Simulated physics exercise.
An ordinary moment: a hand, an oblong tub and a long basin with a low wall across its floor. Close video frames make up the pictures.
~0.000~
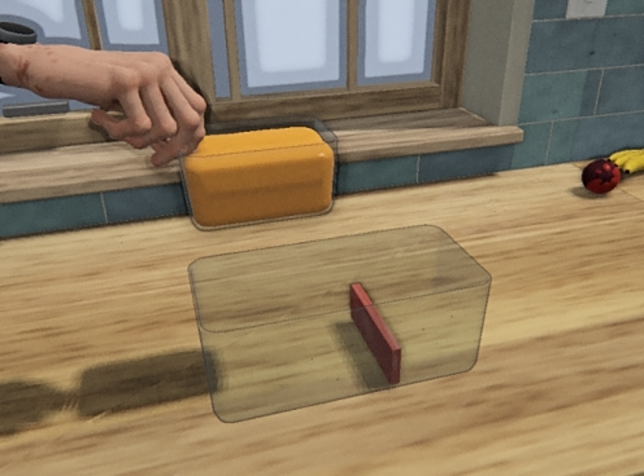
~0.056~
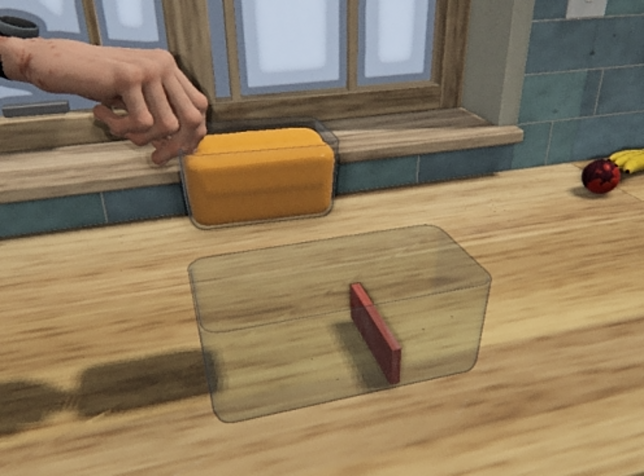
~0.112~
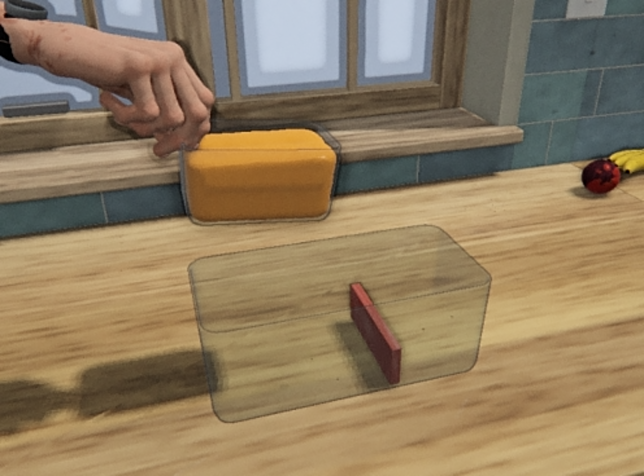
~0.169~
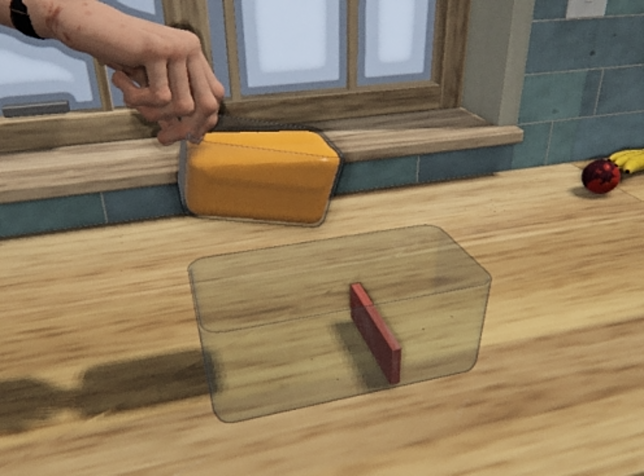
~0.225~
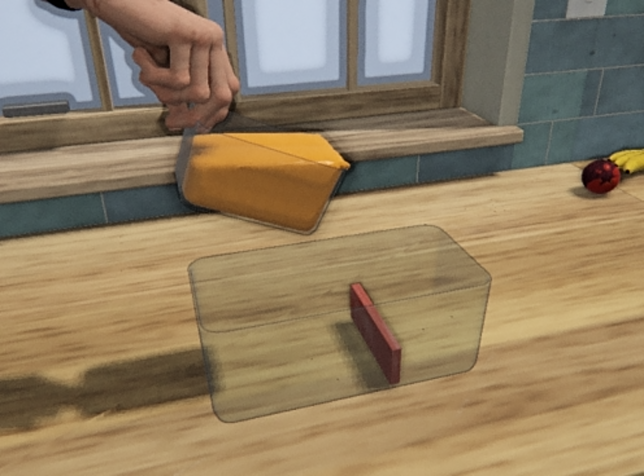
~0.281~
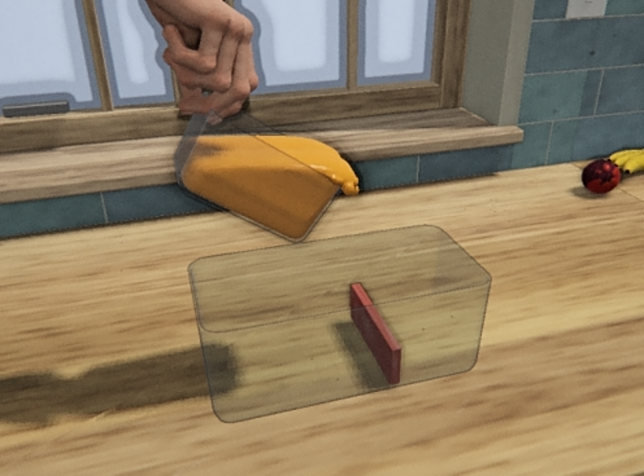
At first, a hand grips the top left of a clear oblong tub full of orange liquid, behind a long see-through basin with a low red wall across its floor. The hand barely moves, then tilts the tub steadily to the right, and orange liquid bulges over its right edge.
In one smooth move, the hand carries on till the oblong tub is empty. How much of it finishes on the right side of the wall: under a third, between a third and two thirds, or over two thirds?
Middle range.
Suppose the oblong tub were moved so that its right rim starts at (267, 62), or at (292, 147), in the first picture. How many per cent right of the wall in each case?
Estimate, first then second: 10 per cent and 5 per cent.
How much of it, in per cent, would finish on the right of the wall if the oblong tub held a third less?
Something like 30 per cent, give or take.
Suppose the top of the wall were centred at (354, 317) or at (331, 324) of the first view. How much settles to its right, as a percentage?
My guess is some 65 percent the first time and some 80 percent the second.
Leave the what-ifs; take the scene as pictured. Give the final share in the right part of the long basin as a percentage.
It comes to some 45 per cent.
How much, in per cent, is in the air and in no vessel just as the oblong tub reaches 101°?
Share in flight: Approx. 30 %.
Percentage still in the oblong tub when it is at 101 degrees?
It works out to close to 15 percent.
A moment on, the oblong tub is tipped right over and 13 per cent is still to pour, 14 is left of the wall and 43 right of it.
Next, the oblong tub is tipped right over and 1 per cent is still to pour, 45 is left of the wall and 48 right of it.
Then the oblong tub is tipped right over and 0 per cent is still to pour, 51 is left of the wall and 46 right of it.
Later the oblong tub is tipped right over and 0 per cent is still to pour, 51 is left of the wall and 46 right of it.
At rest 51 per cent lies left of the wall, 46 right of it and 2 outside.
